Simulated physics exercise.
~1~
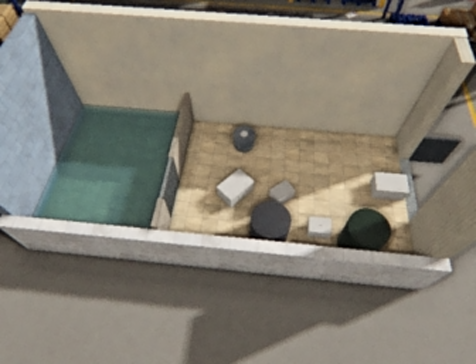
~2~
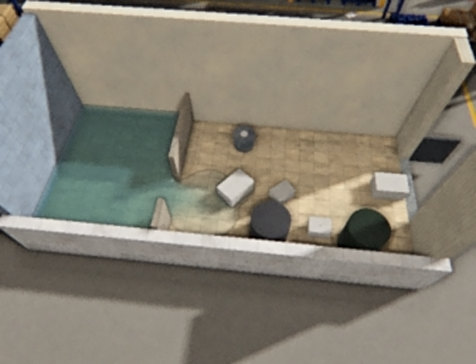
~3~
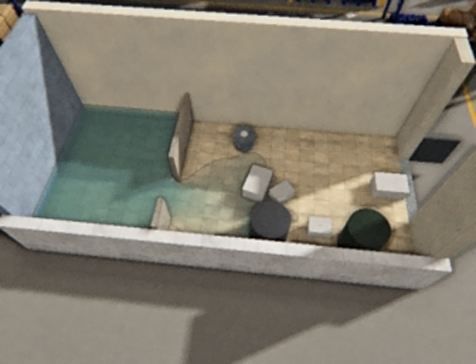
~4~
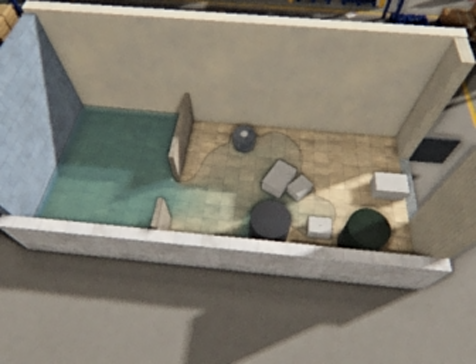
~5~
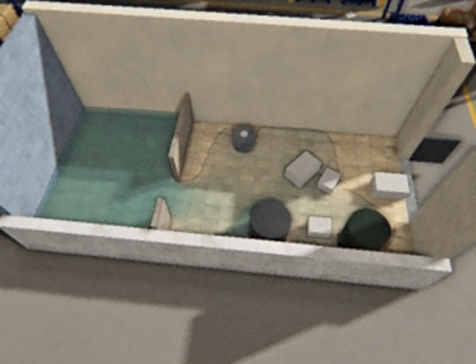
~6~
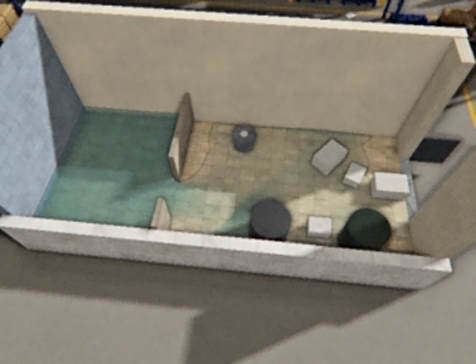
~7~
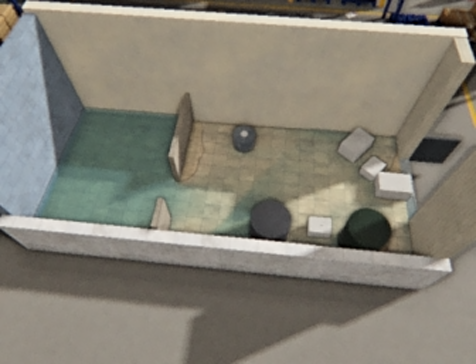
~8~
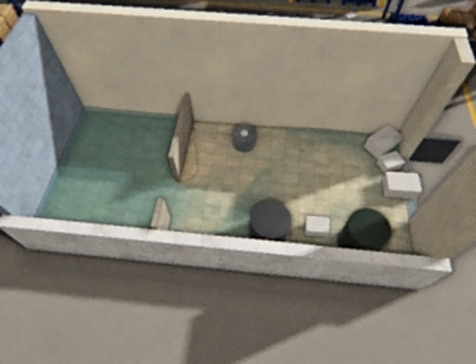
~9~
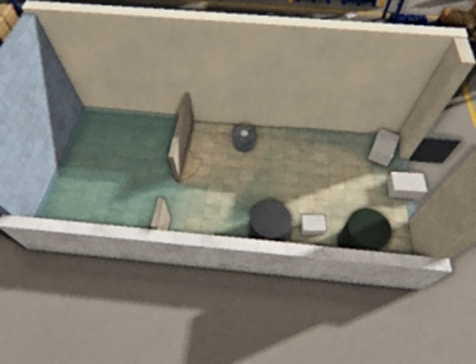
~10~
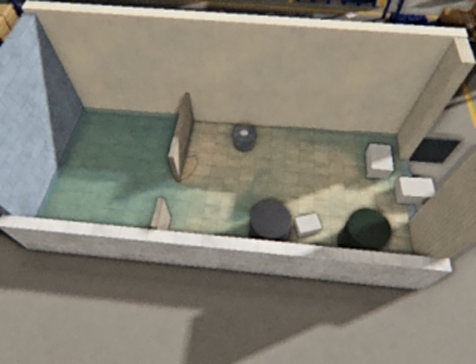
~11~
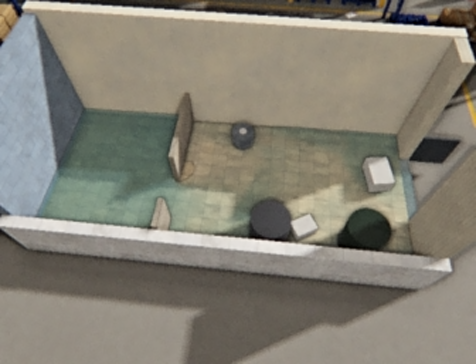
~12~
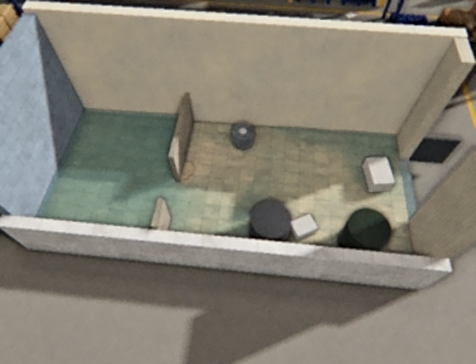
The video shows green water behind a partition in a walled room spreading through an opening across the tiled floor, pushing pale boxes toward the right wall, where two vanish from view, while one box settles near that wall and another rests beside a dark round tub.
